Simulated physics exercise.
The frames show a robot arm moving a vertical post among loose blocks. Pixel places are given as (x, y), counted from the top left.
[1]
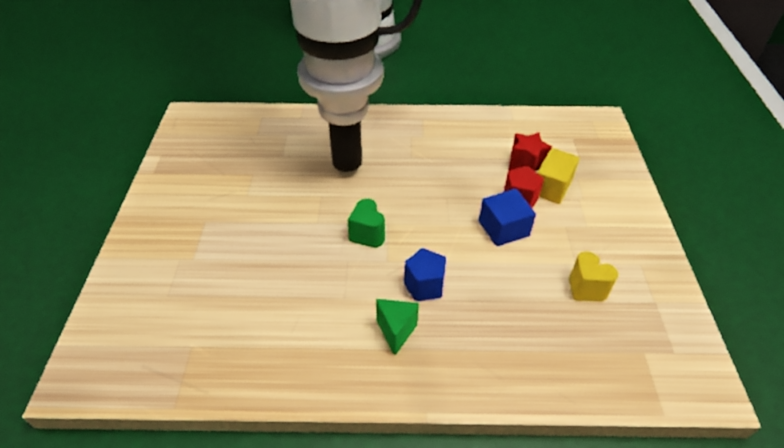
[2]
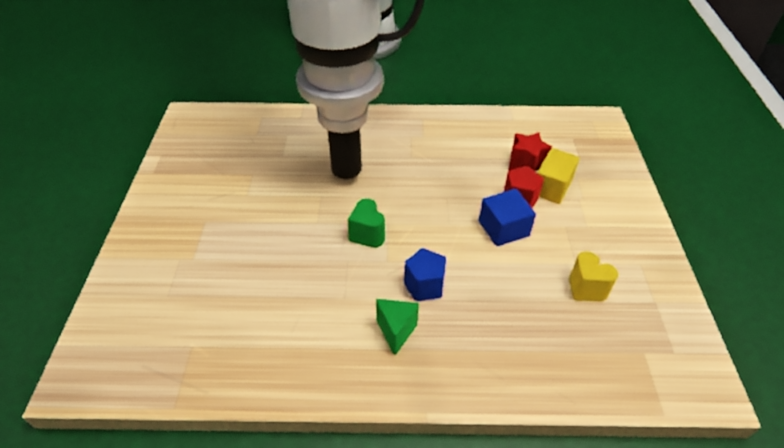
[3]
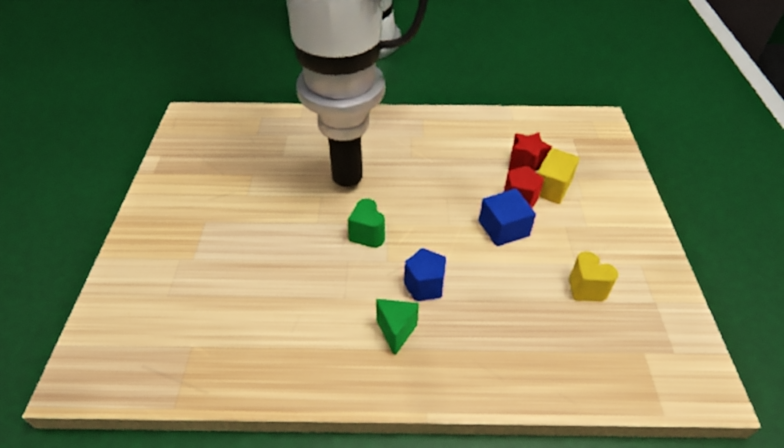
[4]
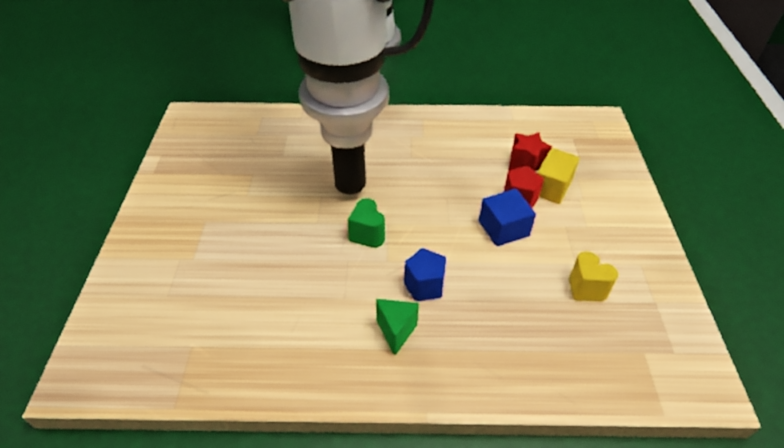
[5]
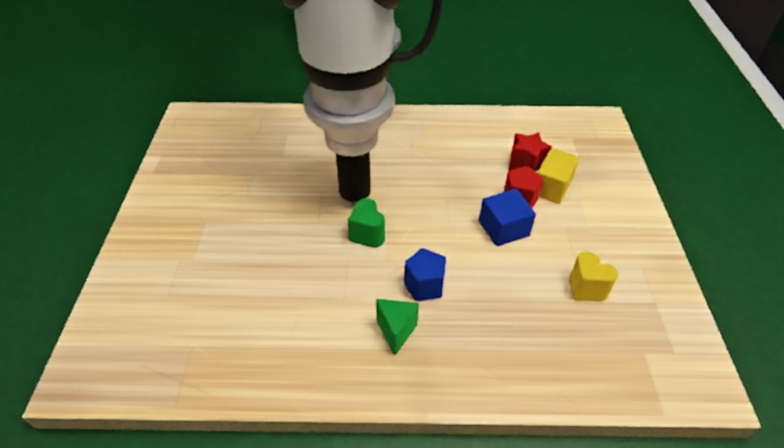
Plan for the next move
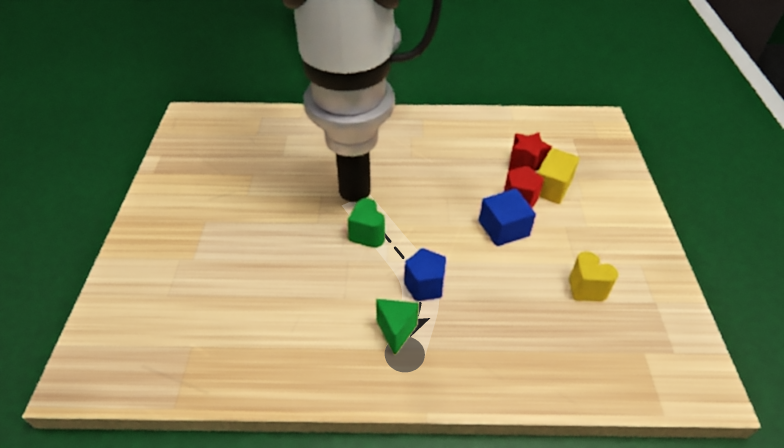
Robot arm inching its black post down toward the green heart block on a wooden board, the scattered coloured blocks staying still.
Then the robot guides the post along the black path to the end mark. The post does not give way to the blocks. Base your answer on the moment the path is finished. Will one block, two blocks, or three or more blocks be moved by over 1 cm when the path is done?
It's going to be three or more.
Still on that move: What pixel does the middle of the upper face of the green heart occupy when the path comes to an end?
The middle of its upper face should be somewhere near (377, 254).
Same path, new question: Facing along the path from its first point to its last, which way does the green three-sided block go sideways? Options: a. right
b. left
a - right.
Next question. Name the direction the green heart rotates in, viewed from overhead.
It swings round clockwise.
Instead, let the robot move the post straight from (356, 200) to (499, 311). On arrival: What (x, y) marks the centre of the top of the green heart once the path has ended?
Near (377, 233).
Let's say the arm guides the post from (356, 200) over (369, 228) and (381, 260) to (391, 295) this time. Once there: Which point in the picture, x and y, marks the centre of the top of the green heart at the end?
My estimate: (367, 296).
The drawn path runs from (356, 200) via (389, 241) and (420, 290), ending at (405, 354).
What follows on the original path. One third of the way, post at (390, 233); green heart at (372, 244), turned 70° clockwise.
Two thirds of the way, post at (421, 283); green heart at (377, 254); blue pentagon at (445, 297).
At the end, post at (405, 346); green heart at (377, 254), turned 125° clockwise; green three-sided block at (370, 342), turned 75° clockwise; blue pentagon at (454, 318), turned 25° anticlockwise.
